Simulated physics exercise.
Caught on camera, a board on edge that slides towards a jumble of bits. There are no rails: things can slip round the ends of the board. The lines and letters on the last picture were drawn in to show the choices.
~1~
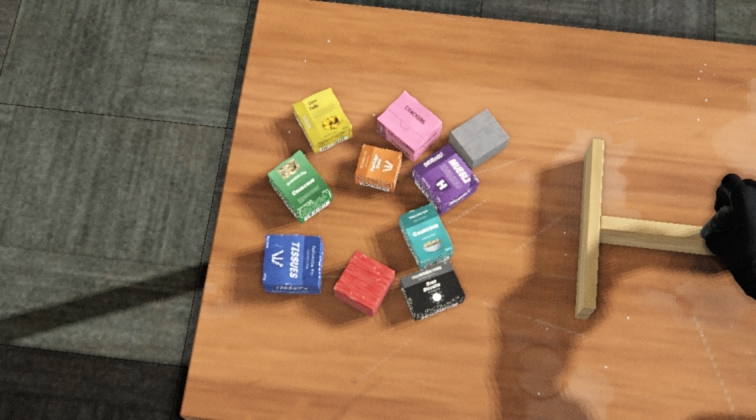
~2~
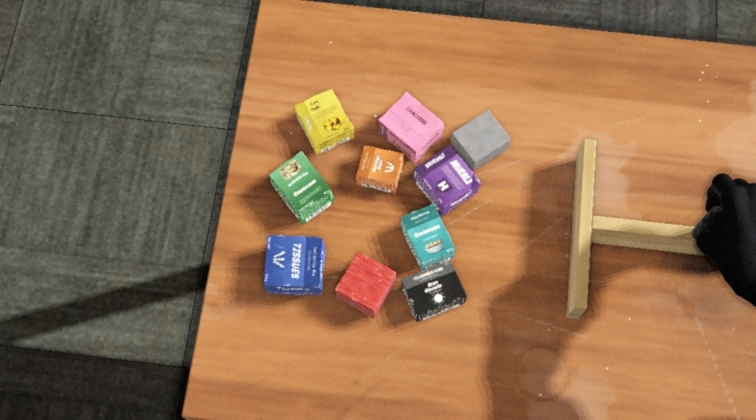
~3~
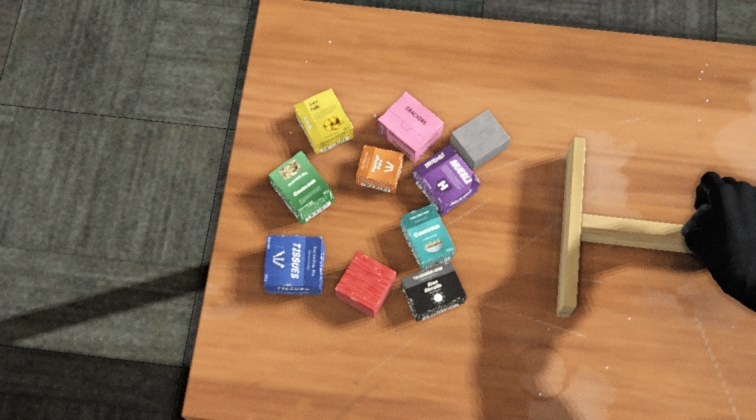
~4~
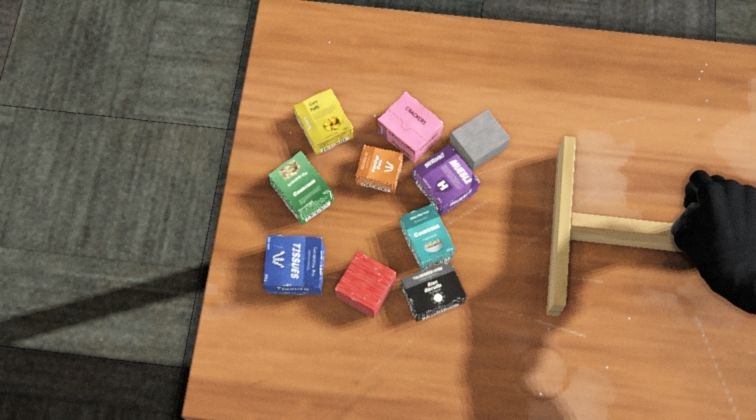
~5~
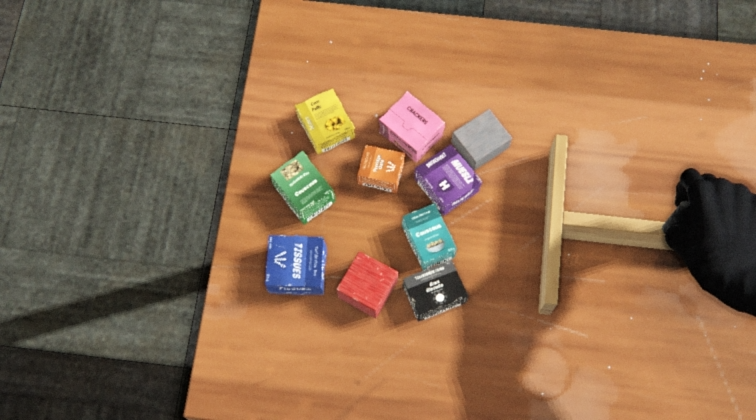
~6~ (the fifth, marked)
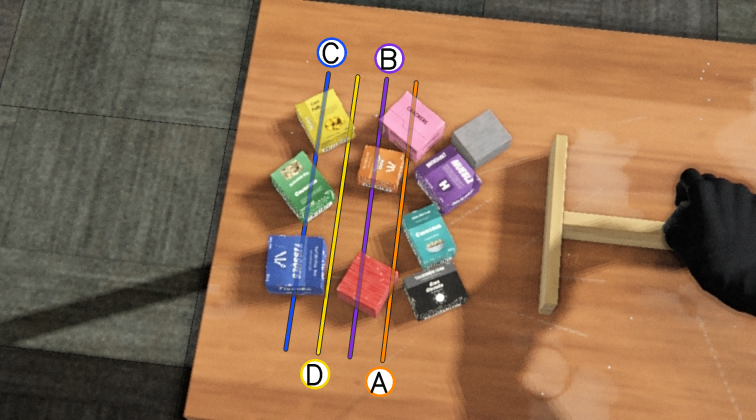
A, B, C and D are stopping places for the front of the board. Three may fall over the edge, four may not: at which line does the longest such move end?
Line C.
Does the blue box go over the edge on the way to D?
By then, yes.
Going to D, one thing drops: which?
The blue box goes over.
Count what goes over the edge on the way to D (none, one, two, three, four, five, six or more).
In all, one.
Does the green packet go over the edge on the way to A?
No.
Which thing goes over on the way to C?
The blue box goes over.
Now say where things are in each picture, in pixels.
Green packet (301, 187); orange box (378, 169); black packet (432, 290), in the first picture.
Board (586, 221); turquoise packet (428, 237), in the second picture.
Board (575, 219); red block (365, 285), in the third picture.
Board (565, 218); purple packet (446, 180), in the fourth picture.
Board (557, 217); grey block (481, 140); green packet (303, 188); orange box (381, 169), in the fifth picture.
On the copy, A at (400, 215); B at (369, 211); C at (308, 204); D at (339, 208).
On C. First, board (467, 207); grey block (450, 128); pink packet (398, 124).
Then, board (378, 197); blue box (238, 256); green packet (281, 199).
Finally, board (311, 190); blue box over the edge; red block (219, 265); one fallen.
By contrast, A is within the limit but short; B is within the limit but short; D is within the limit but short.
